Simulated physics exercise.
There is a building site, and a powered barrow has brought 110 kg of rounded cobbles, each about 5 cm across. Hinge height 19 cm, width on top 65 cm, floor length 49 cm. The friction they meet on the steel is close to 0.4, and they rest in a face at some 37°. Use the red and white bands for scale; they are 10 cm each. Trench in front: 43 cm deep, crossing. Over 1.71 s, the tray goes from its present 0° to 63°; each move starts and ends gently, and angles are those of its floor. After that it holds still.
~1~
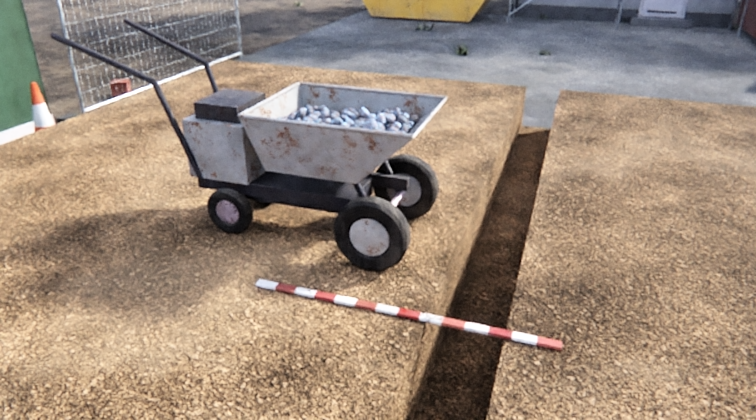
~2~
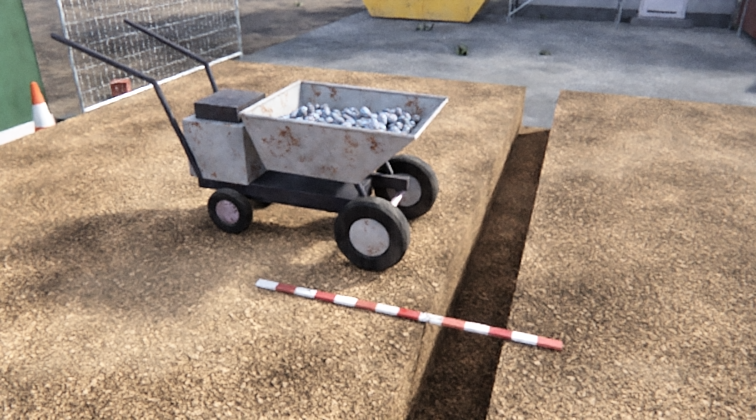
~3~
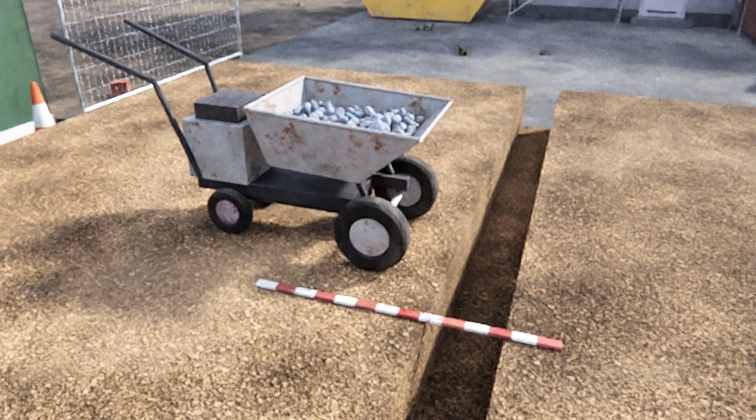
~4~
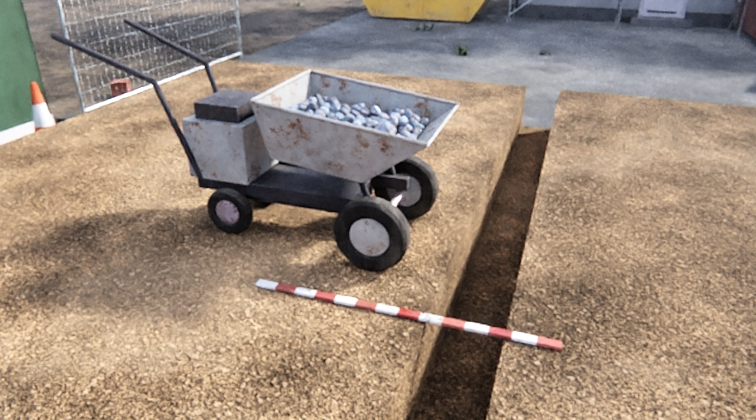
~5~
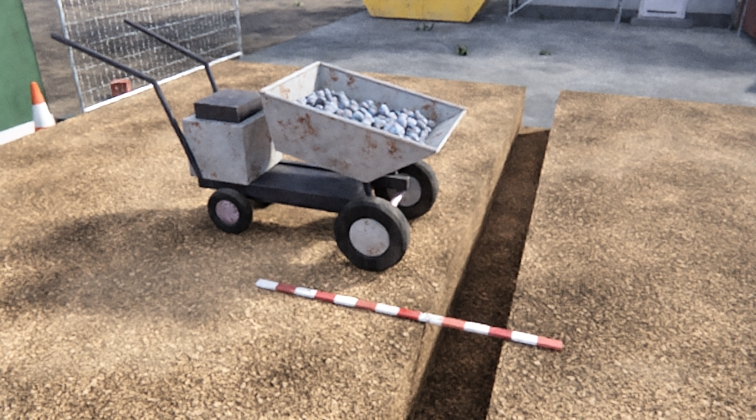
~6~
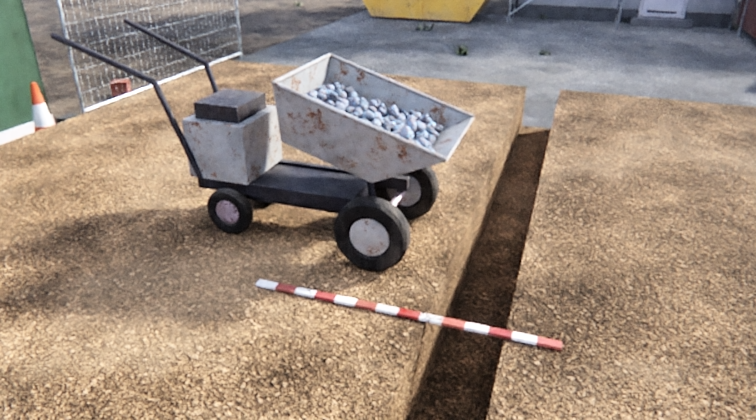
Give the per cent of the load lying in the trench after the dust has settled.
Close to 47 in every hundred.
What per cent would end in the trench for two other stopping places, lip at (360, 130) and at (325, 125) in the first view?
100 % and 75 %.
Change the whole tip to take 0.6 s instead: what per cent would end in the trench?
Roughly 25% would finish there.
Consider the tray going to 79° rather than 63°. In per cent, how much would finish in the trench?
About 50 per cent would end up in the trench.
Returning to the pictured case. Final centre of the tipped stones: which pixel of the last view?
Somewhere near pixel (531, 262).
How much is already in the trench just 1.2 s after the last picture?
About 10 per cent by then.
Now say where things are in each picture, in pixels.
In the first frame, lip at (413, 137), floor tilted 0°, highest stones at (370, 117).
In the second frame, the tray is at 1°, its lip at (415, 138); the top of the load is at (371, 116).
In the third frame, lip at (420, 141), floor tilted 3°, highest stones at (337, 110).
In the fourth frame, the tray is at 7°, its lip at (428, 145); the top of the load is at (330, 106).
In the fifth frame, lip at (437, 152), floor tilted 12°, highest stones at (324, 97).
In the sixth frame, the tray is at 18°, its lip at (447, 160); the top of the load is at (329, 92).
Then, 0.7 s after the last picture the floor is at 53°, 100 % in the tray; the foremost stones are at (491, 200).
Then, 1.2 s after the last picture the floor is at 63°, 61 % in the tray, 11 % in the trench, 28 % past the trench; the foremost stones are at (585, 271).
Then, 1.6 s after the last picture the floor is at 63°, 28 % in the tray, 20 % in the trench, 51 % past the trench; the foremost stones are at (655, 284).
Then, 3.5 s after the last picture the floor is at 63°, 0 % in the tray, 47 % in the trench, 53 % past the trench; the foremost stones are at (693, 284).
